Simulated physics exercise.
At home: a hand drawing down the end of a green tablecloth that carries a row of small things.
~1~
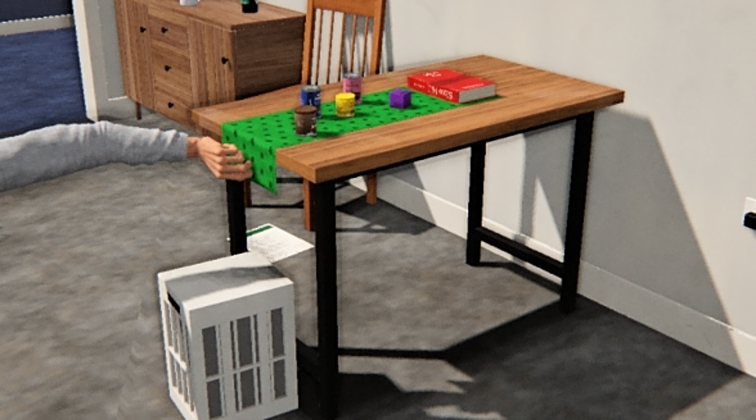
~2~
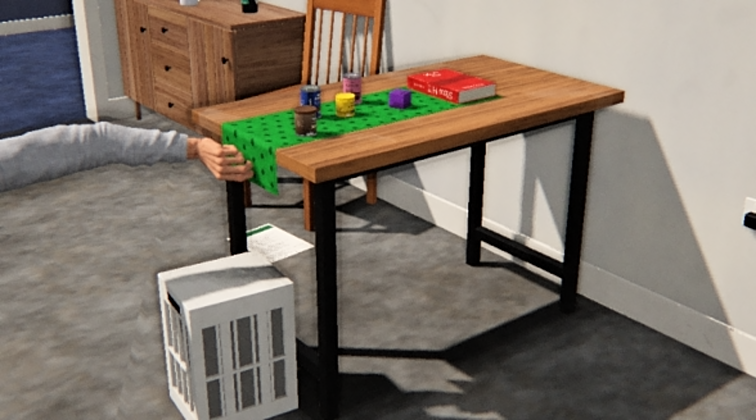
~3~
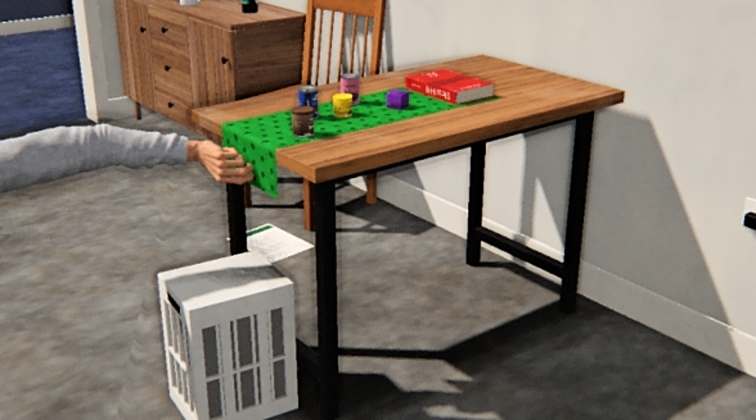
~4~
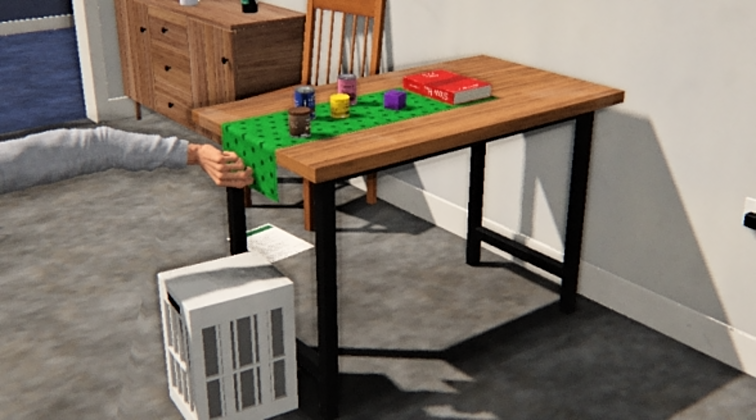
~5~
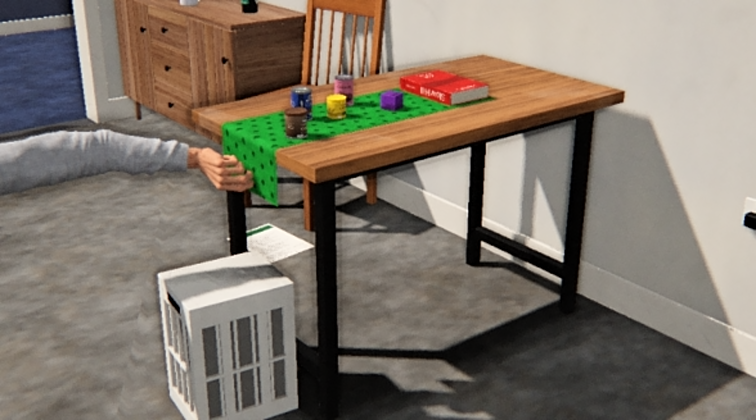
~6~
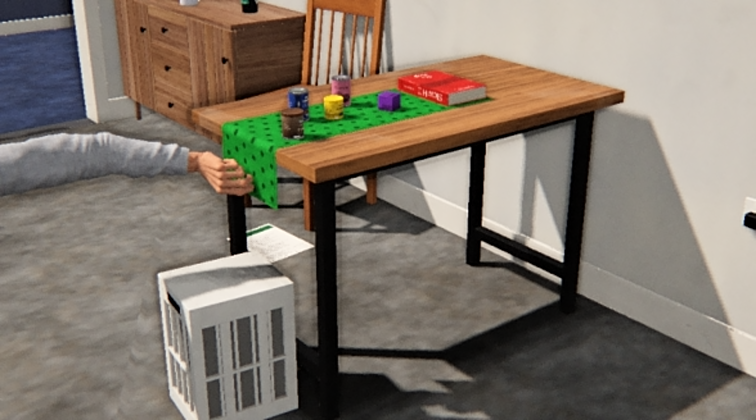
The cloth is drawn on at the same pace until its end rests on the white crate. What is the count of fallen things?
The count of fallen things is two.
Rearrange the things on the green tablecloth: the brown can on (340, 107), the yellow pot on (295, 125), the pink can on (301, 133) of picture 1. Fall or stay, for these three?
The brown can keeps its place on top, the yellow pot tumbles off, the pink can goes over.
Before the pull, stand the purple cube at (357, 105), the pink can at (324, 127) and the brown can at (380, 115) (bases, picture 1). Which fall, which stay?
The purple cube remains up; the pink can goes over; the brown can remains up.
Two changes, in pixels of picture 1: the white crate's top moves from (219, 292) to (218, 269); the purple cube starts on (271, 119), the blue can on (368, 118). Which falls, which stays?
The purple cube is carried off, the blue can remains up.
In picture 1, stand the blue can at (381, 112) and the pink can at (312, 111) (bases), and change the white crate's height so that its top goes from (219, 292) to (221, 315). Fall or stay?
The blue can keeps its place on top; the pink can comes down.
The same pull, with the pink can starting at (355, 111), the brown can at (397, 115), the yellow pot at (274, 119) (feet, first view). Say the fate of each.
The pink can remains up; the brown can keeps its place on top; the yellow pot falls.
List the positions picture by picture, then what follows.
In the first frame, hem (277, 195); brown can (305, 108); blue can (310, 88); yellow pot (345, 96); pink can (352, 75); purple cube (400, 92); top of the crate (219, 292).
In the second frame, hem (279, 195); brown can (305, 108).
In the third frame, hem (277, 199); blue can (308, 88).
In the fourth frame, hem (279, 202); yellow pot (340, 97); top of the crate (219, 292).
In the fifth frame, hem (278, 206); pink can (344, 77).
In the sixth frame, hem (278, 210); brown can (292, 111); blue can (298, 90); yellow pot (334, 98); pink can (341, 77); purple cube (390, 94).
Soon after, hem near (251, 222); all still up.
After that, hem near (252, 259); brown can and blue can gone.
In the end, hem on the crate; brown can and blue can gone. It carries off two.
